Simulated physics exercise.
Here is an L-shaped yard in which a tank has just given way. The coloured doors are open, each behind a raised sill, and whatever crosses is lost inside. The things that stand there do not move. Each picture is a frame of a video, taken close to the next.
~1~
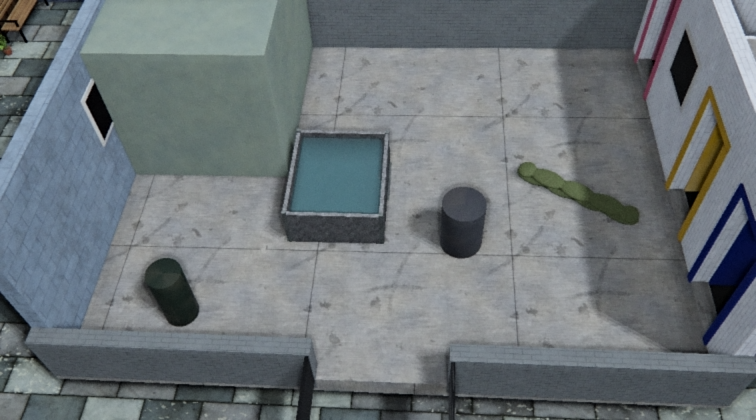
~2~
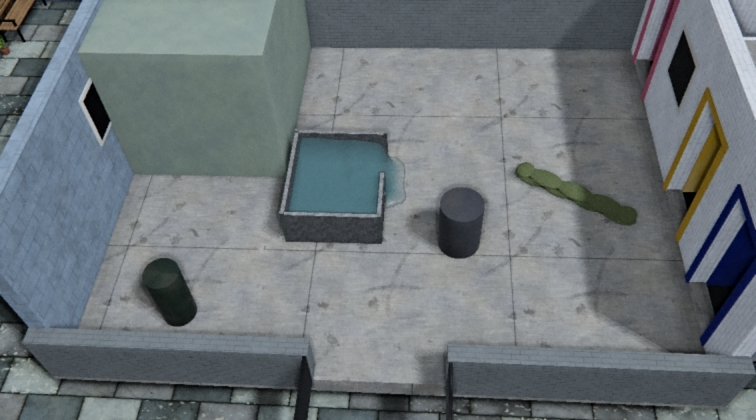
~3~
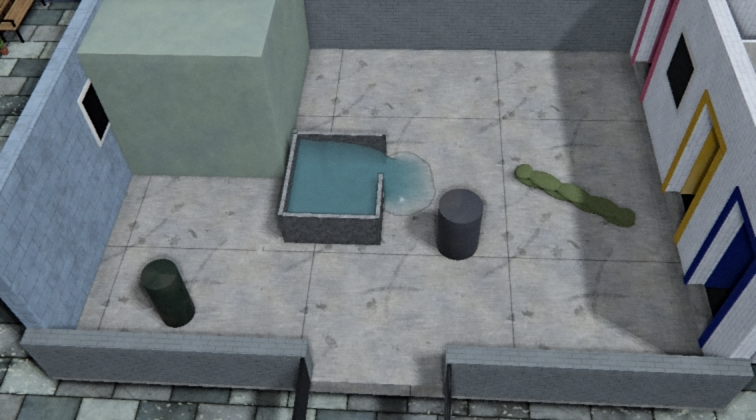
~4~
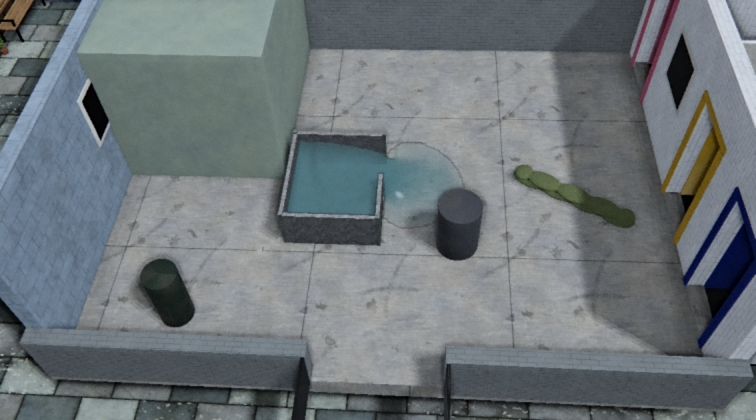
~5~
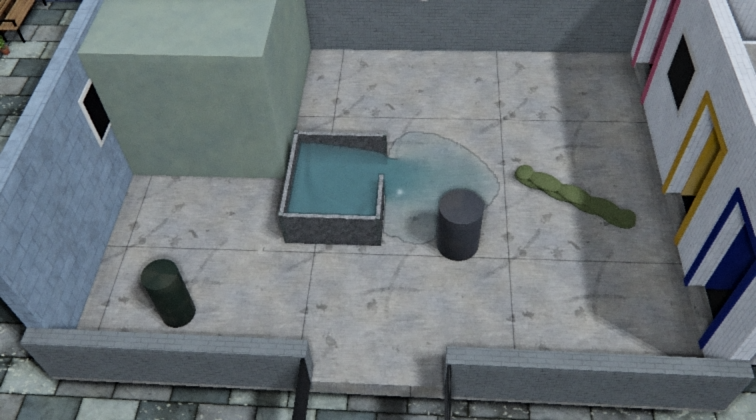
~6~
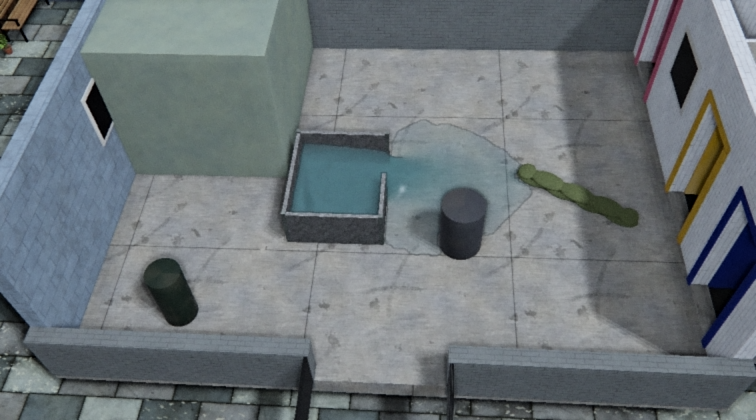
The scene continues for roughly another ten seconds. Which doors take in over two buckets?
Door by door: The yellow door does not, the pink door does not, the blue door does.
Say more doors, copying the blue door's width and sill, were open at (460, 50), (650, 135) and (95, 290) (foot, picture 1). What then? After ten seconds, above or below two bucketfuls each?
One, ends up below; two, ends up above; three, ends up below.
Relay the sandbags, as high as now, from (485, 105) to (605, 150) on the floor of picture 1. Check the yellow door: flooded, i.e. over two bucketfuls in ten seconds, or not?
Note, yellow door: Above the threshold.
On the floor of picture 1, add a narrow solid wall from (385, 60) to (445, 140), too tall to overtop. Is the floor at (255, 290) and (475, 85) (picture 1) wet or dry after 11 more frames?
Result by location - first parched, second parched.
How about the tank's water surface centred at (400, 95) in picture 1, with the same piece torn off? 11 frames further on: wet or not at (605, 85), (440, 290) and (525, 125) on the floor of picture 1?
In order, the three spots end up waterlogged, untouched and waterlogged.
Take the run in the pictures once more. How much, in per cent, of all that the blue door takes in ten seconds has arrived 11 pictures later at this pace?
The figure is near 0 per cent.
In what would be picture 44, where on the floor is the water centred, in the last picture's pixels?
Around pixel (513, 180).
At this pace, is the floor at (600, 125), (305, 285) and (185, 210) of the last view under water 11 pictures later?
First spot soaked, second not wet, third not wet.
A moment on, water covers 20 % of the floor; the yellow door not reached, the pink door not reached, the blue door not reached.
Next, water covers 35 % of the floor; the yellow door not reached, the pink door not reached, the blue door not reached.
Then, water covers 40 % of the floor; the yellow door wet at the sill, nothing in, the pink door wet at the sill, nothing in, the blue door over two buckets in.
Later, water covers 50 % of the floor; the yellow door wet at the sill, nothing in, the pink door under two buckets in, the blue door over two buckets in.
In the end, water covers 80 % of the floor; the yellow door wet at the sill, nothing in, the pink door under two buckets in, the blue door over two buckets in.
